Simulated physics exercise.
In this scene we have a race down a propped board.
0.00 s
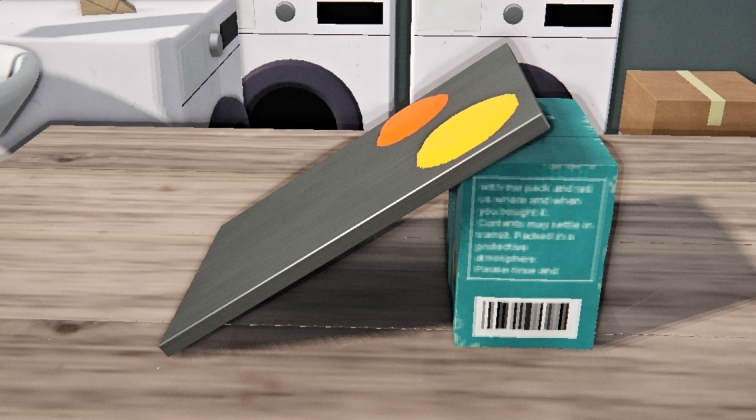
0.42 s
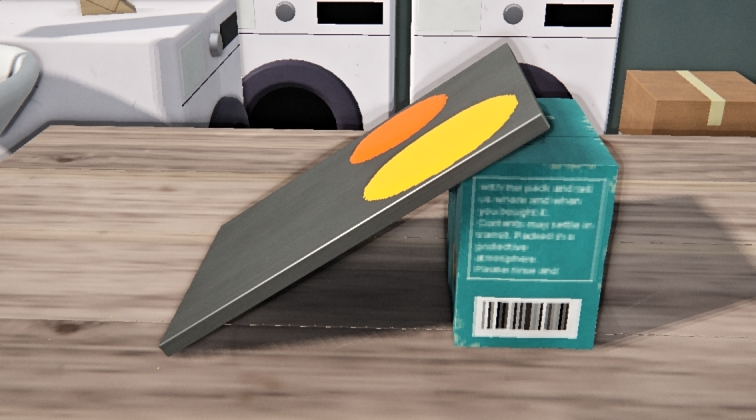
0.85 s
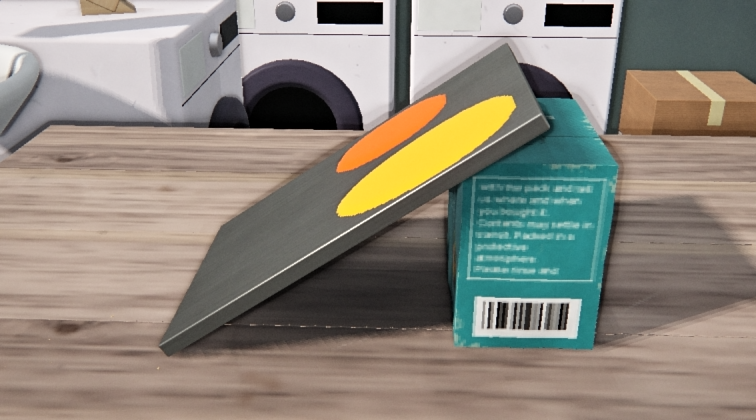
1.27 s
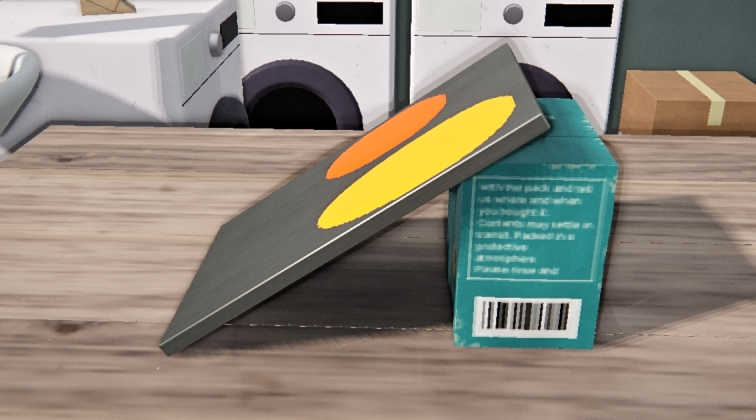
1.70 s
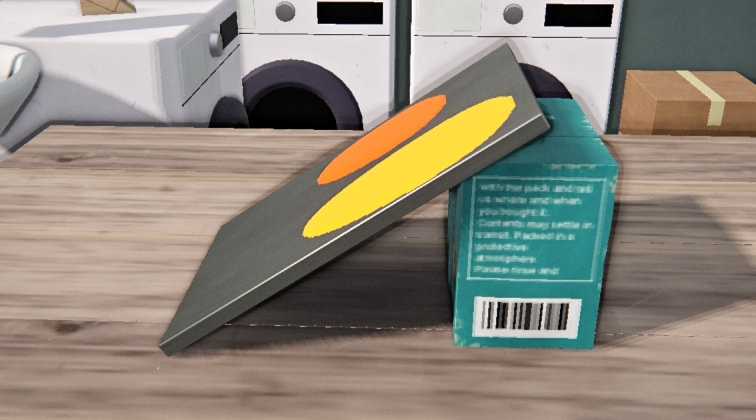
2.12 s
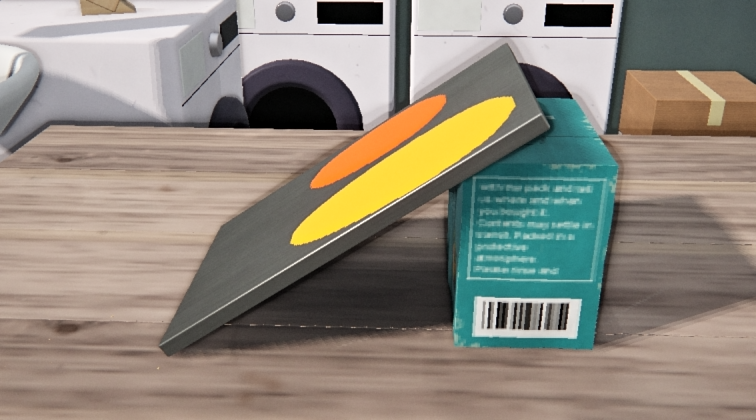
To begin with, an orange patch and a yellow patch of sauce sit near the top of a dark board propped against a teal box. Both stretch down the slope toward the lower left, quickly at first and then more slowly, with the yellow one growing longer and reaching farther than the orange.
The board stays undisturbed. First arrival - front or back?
Front.
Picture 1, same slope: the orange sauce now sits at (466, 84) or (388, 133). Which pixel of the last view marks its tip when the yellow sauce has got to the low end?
Tip, last view - start 1: (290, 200), start 2: (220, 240).
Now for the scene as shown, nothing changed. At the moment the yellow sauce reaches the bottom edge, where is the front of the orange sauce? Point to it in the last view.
Roughly at (249, 222).
By 5.2 s, the yellow sauce is three quarters of the way down; the orange sauce is three quarters of the way down.
By 8.0 s, the yellow sauce is close to the edge; the orange sauce is three quarters of the way down.
By 10.1 s, the yellow sauce is at the low edge; the orange sauce is three quarters of the way down.
